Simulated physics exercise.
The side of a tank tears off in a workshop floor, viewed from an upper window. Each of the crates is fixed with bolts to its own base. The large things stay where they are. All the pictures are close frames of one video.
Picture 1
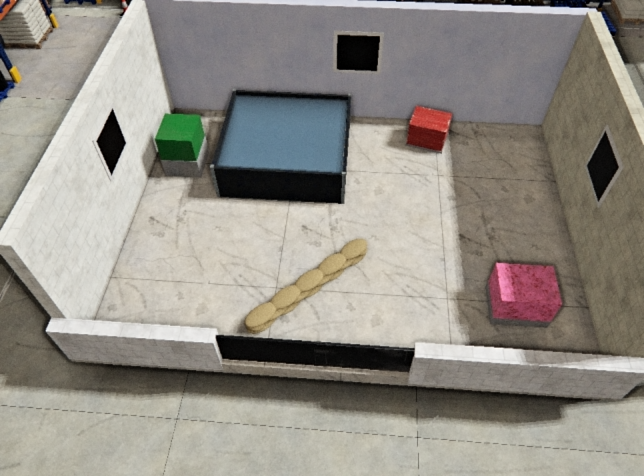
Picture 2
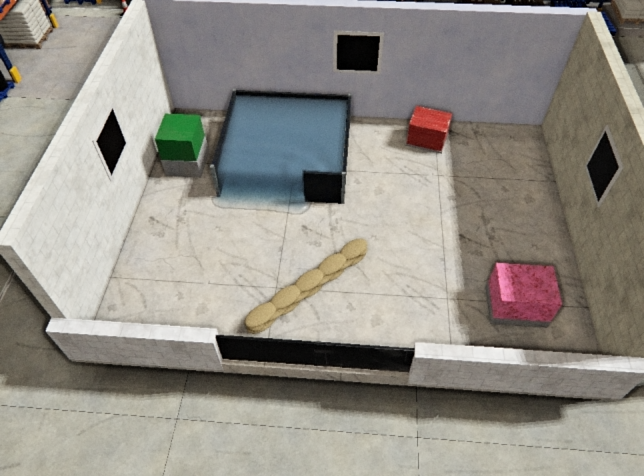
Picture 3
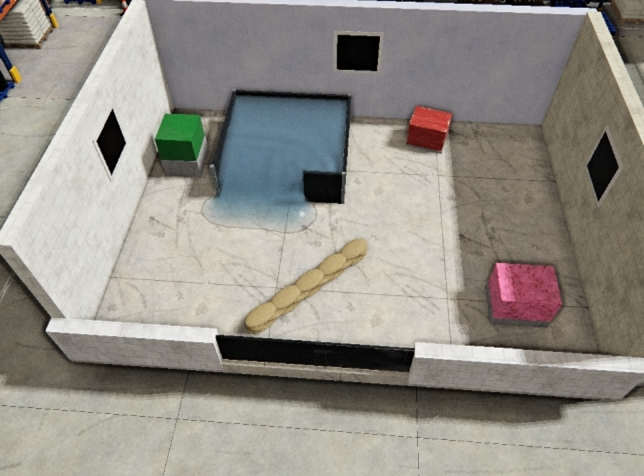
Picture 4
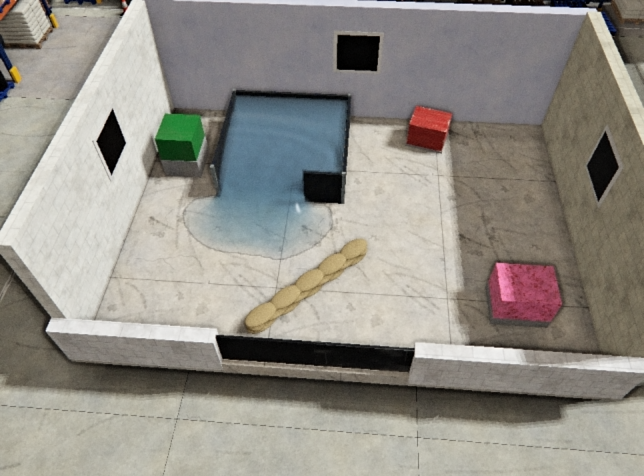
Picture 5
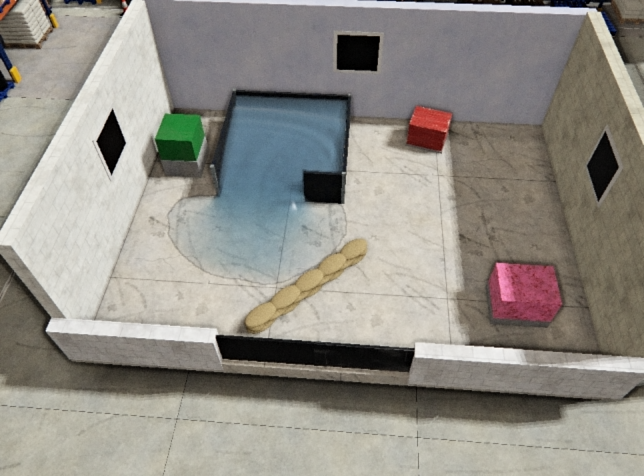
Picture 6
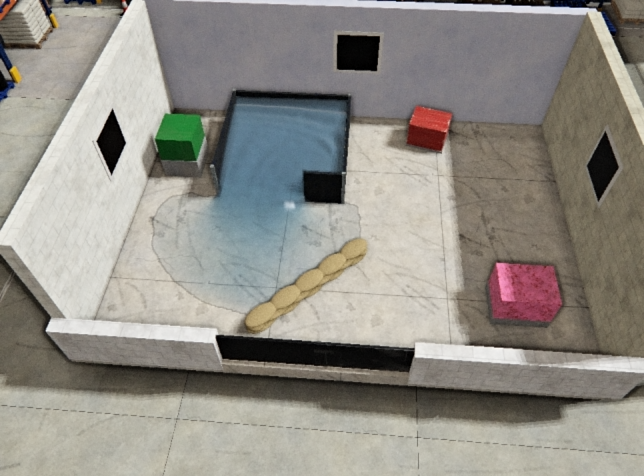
Blue water pouring from the opened front of a dark-walled tank and spreading across a pale walled floor toward a row of sandbags.
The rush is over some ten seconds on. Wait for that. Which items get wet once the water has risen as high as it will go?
The pink crate remains dry, the red crate ends up wet, the green crate remains dry.
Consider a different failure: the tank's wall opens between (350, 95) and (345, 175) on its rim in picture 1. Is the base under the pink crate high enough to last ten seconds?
Result: Pink crate is swamped.
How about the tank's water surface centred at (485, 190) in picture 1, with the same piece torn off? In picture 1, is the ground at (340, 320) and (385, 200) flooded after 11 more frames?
The first spot is inundated and the second is not reached.
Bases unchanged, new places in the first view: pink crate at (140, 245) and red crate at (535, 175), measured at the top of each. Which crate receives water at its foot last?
My pick is the red-painted one.
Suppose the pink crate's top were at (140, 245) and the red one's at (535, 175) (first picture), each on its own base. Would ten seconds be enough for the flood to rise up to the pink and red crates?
Pink crate: Overtopped; red crate: Overtopped.
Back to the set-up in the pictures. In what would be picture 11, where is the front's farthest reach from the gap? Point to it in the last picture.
I'd go with roughly (117, 343).
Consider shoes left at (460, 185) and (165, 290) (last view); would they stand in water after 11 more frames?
Dry, wet.
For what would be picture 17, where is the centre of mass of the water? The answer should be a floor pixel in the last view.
Roughly (249, 218).
A moment on, water covers 25 % of the floor; the pink crate not reached, the red crate not reached, the green crate not reached.
Next, water covers 35 % of the floor; the pink crate not reached, the red crate not reached, the green crate not reached.
Then, water covers 50 % of the floor; the pink crate water round its plinth, the red crate not reached, the green crate water round its plinth.
Later, water covers 85 % of the floor; the pink crate water round its plinth, the red crate water round its plinth, the green crate water round its plinth.
In the end, water covers 100 % of the floor; the pink crate stayed above the water, the red crate was topped, the green crate stayed above the water.
